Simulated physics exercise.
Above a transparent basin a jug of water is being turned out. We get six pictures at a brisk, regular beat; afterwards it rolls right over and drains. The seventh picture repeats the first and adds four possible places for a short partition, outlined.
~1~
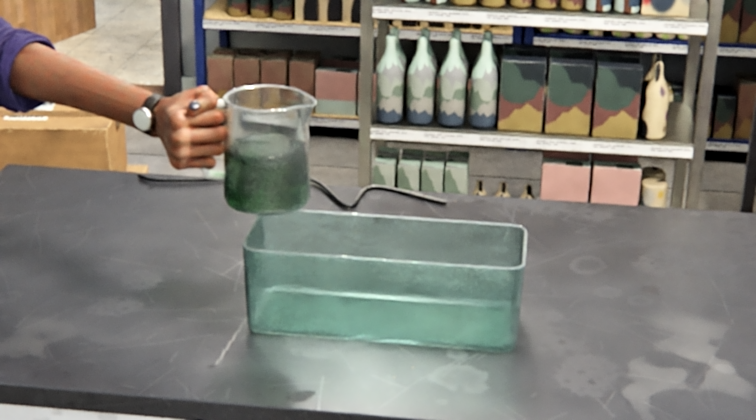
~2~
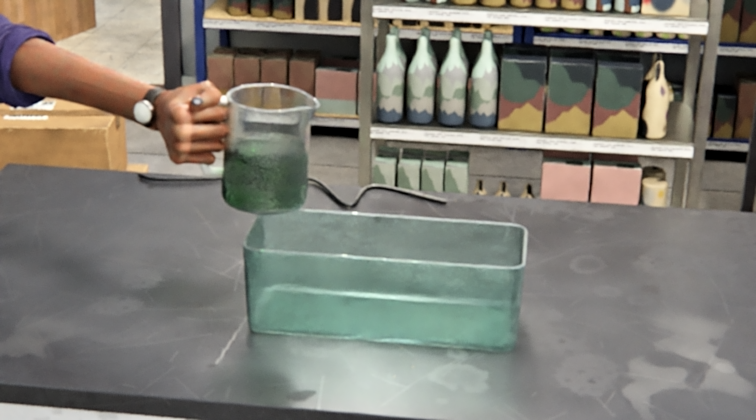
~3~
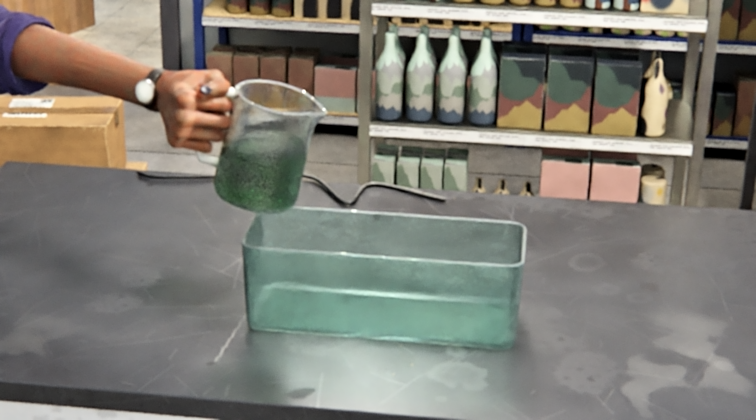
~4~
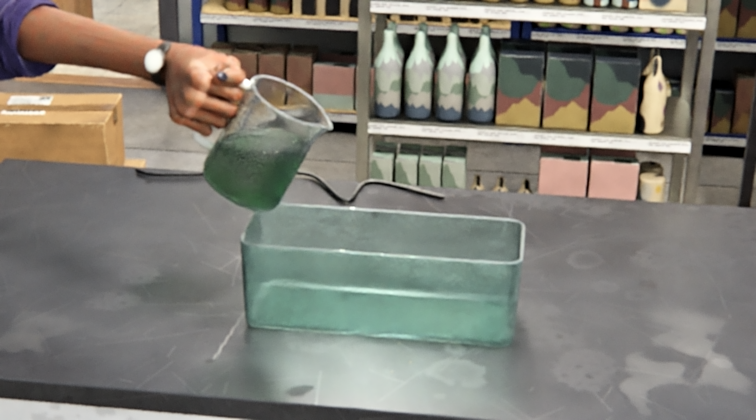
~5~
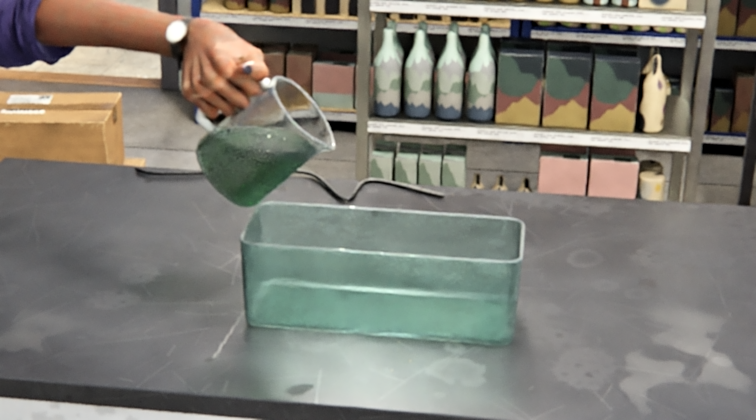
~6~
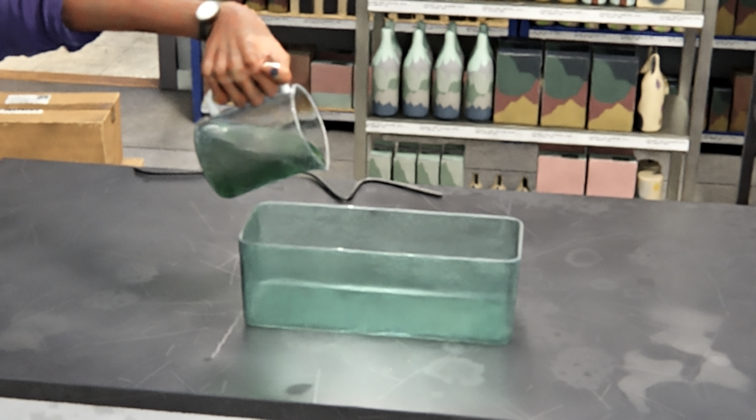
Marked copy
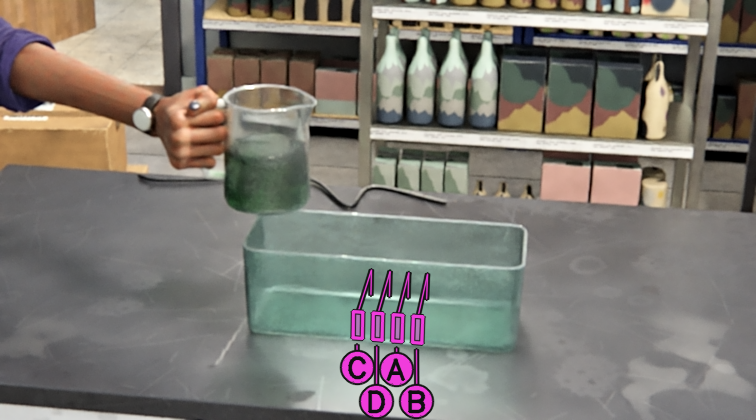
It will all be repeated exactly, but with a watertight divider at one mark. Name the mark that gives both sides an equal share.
Best: C.
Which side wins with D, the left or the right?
The left side.
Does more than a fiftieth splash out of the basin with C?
No, it does not.
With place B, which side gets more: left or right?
The left side.
On the marked copy, A at (396, 348); B at (416, 349); C at (357, 345); D at (376, 346).
Choosing A, about 88 % ends left of the wall and 8 % right of it; 4 % is lost outside.
Choosing B, about 88 % ends left of the wall and 9 % right of it; 3 % is lost outside.
Choosing C, about 51 % ends left of the wall and 48 % right of it.
Choosing D, about 85 % ends left of the wall and 10 % right of it; 5 % is lost outside.
